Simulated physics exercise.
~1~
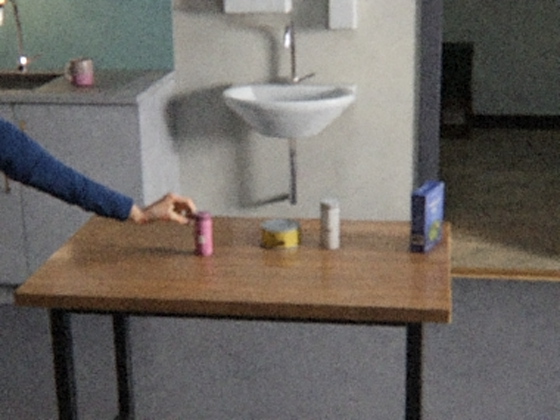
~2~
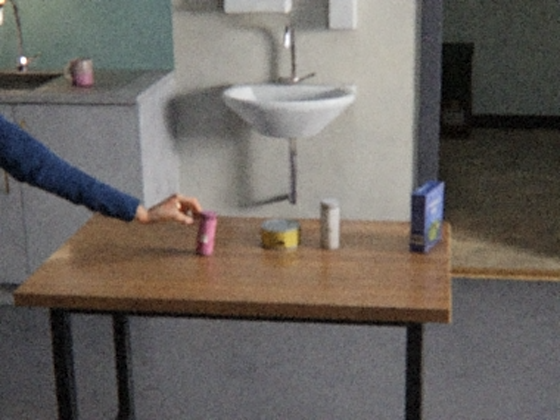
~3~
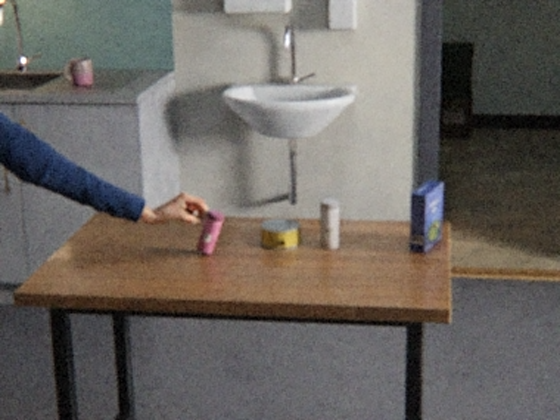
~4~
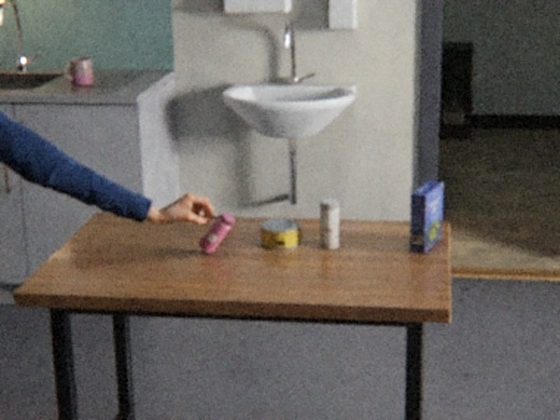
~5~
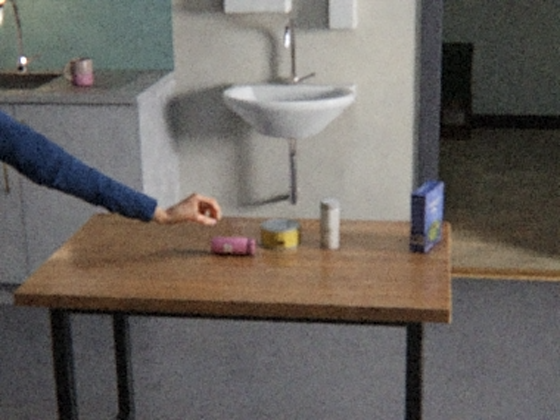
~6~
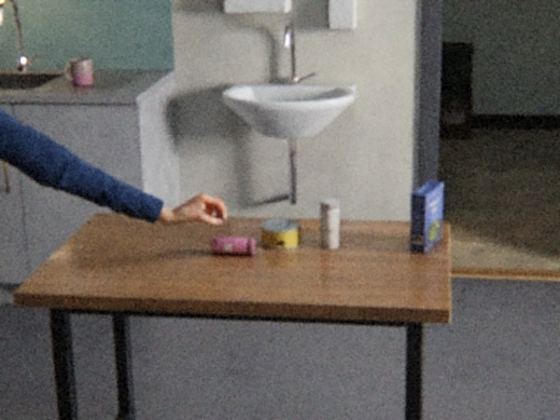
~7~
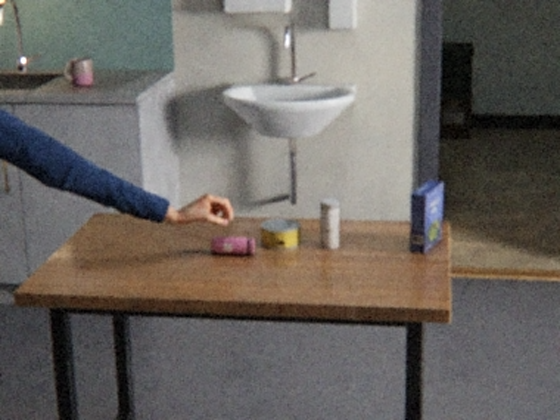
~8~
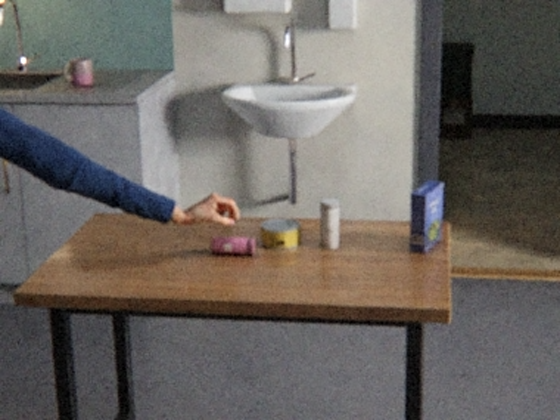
The footage shows a hand in a blue sleeve pushing a pink shaker to the right on a wooden table, where it leans and tips onto its side, while a yellow tub, white shaker and blue packet stay put and the hand hovers nearby.
